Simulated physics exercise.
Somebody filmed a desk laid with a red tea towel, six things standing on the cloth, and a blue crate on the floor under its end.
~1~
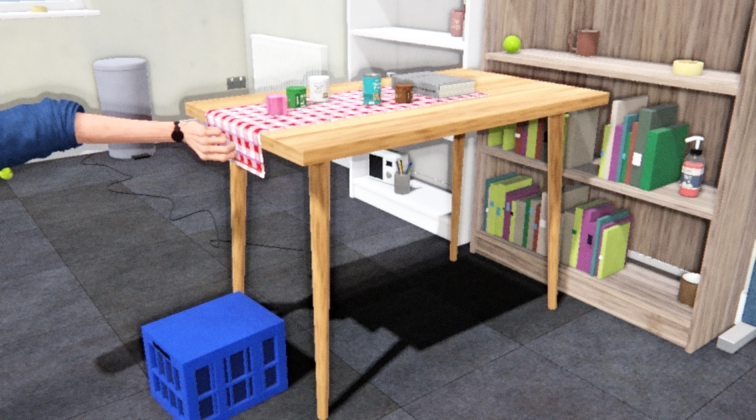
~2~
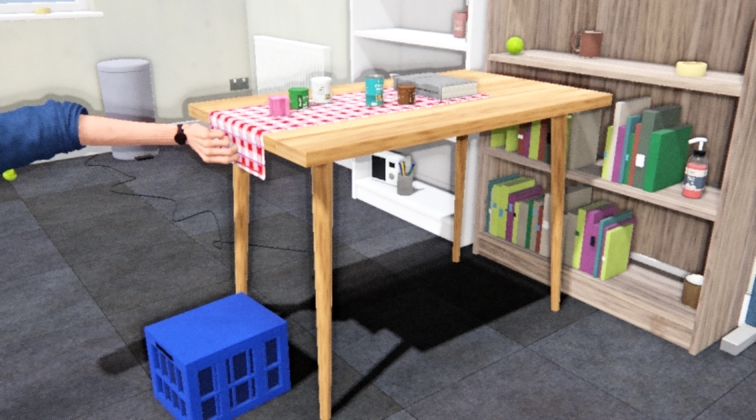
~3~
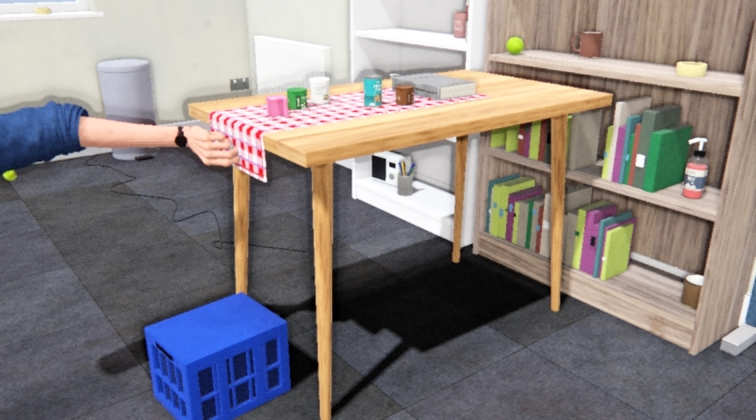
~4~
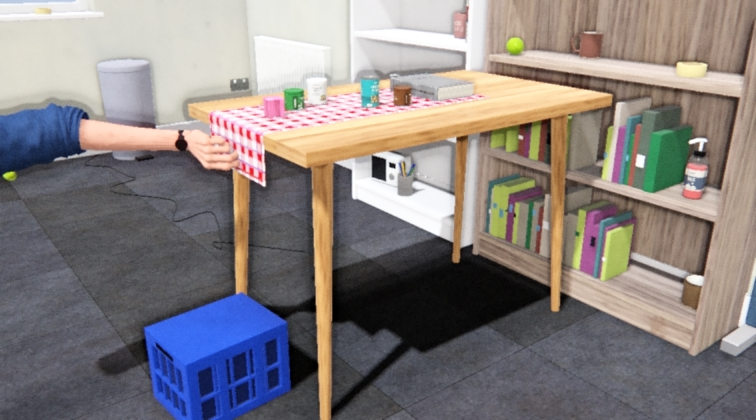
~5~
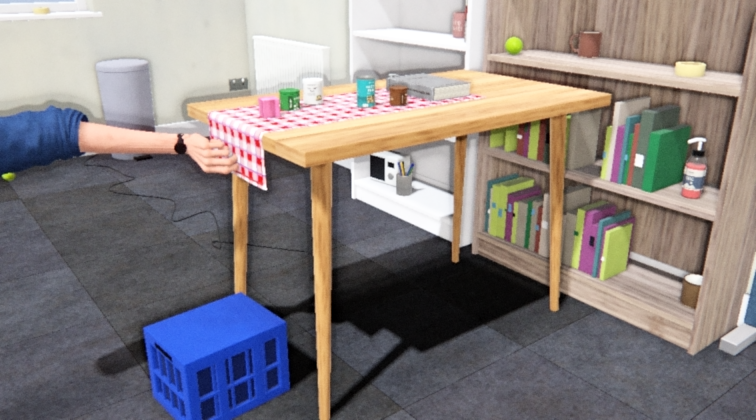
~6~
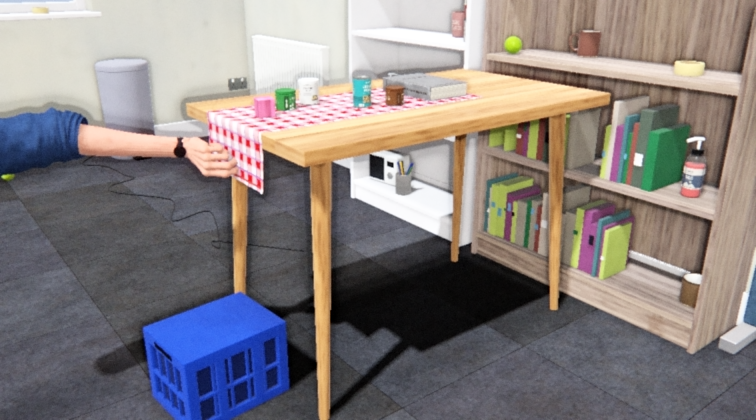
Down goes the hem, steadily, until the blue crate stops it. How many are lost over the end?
The count of fallen things is four.
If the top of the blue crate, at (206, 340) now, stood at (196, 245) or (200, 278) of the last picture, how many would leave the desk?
Then 1 and 2.
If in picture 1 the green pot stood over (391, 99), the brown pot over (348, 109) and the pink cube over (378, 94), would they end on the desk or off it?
The green pot does not fall, the brown pot falls, the pink cube remains up.
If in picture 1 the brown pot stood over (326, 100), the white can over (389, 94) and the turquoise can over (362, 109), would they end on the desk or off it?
The brown pot goes over, the white can survives, the turquoise can falls.
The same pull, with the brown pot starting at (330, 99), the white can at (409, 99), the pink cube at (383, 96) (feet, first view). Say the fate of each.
The brown pot falls, the white can does not fall, the pink cube keeps its place on top.
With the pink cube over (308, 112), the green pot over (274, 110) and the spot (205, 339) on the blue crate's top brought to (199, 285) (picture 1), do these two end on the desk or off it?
The pink cube comes down; the green pot falls.
Soon after, hem near (239, 250); pink cube and green pot gone.
After that, hem near (242, 304); pink cube, green pot and white can gone.
In the end, hem on the crate; pink cube, green pot, white can and turquoise can gone. It carries off four.
